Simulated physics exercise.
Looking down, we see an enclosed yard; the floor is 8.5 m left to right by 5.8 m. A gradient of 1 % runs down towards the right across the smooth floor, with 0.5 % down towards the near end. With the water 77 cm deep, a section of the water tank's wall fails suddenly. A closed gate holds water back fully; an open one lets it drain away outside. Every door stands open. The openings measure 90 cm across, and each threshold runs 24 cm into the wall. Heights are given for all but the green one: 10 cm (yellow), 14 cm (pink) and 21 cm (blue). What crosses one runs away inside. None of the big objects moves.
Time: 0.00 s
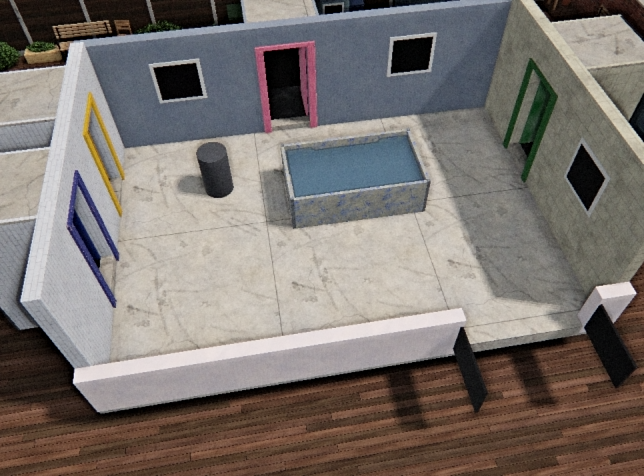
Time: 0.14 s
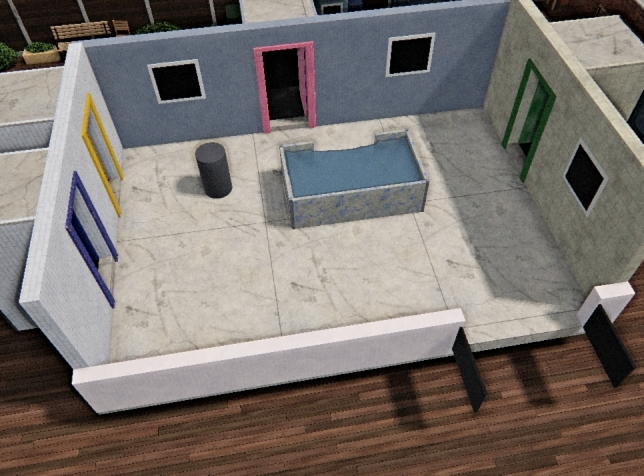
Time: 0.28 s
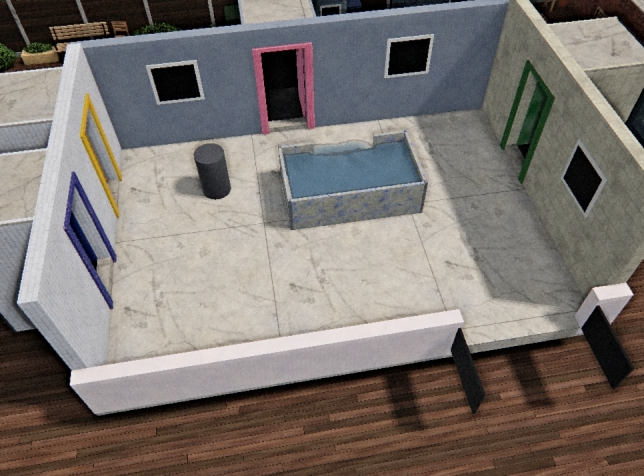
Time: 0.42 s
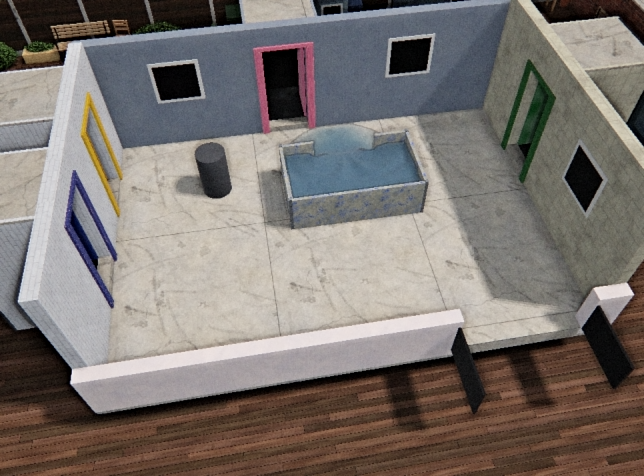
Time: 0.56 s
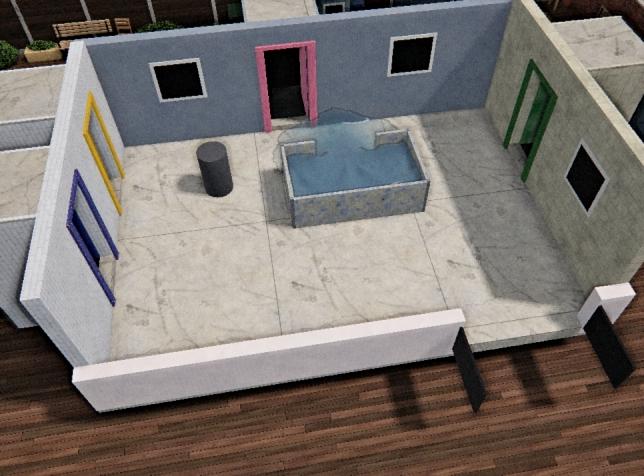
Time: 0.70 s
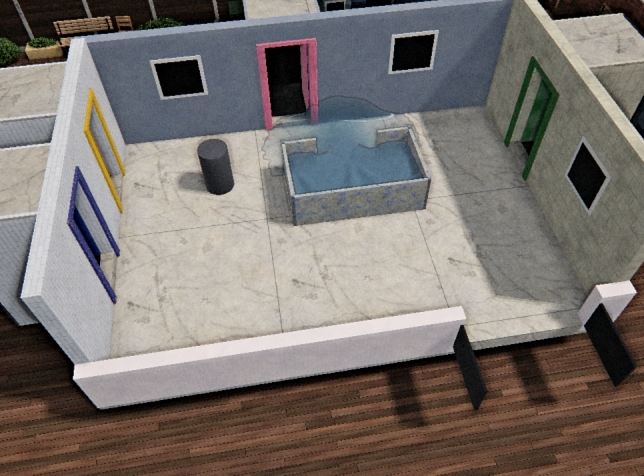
The clip opens on an enclosed yard with coloured doorways, a dark cylinder and a rectangular tank of still blue water. A section of the tank's far wall gives way, and water pours through the gap, fanning across the pale floor behind it until it reaches the pink door.
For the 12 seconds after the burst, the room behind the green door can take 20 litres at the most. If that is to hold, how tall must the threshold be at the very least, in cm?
Close to 12 cm is just enough.
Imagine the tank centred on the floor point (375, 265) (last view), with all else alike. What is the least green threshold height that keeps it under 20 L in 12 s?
At least roughly 8.5 cm high.
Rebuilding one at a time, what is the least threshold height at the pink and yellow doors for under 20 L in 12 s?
About 32 cm at pink and about 13.5 cm at yellow.
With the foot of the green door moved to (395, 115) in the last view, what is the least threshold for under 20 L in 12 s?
18 cm.
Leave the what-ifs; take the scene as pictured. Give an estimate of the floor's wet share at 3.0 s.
Around 40 per cent of the floor.
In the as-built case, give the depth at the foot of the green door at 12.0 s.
Roughly 5.5 cm deep.
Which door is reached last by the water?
Coming last is the blue one.
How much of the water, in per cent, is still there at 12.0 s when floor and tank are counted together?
Roughly 68 per cent of the water.
After 1.4 s water covers 15 % of the floor, deepest (51 cm) near (339, 127); it has not reached the green door.
After 3.0 s water covers 40 % of the floor, deepest (29 cm) near (332, 128); 17 cm at the green door, 1 litre in over its 16 cm threshold.
After 12.0 s water covers 100 % of the floor, deepest (10 cm) near (549, 281); 6 cm at the green door, 4 litres in over its 16 cm threshold.
At the green door as built, the water arrived by 2.1 s and peaked near 18 cm at 2.6 s.
Run again over the same 12 s with other heights there, 30 litres in over 10.5 cm, 7 litres over 14.5 cm. The limit of 20 litres is kept from about 12 cm up.
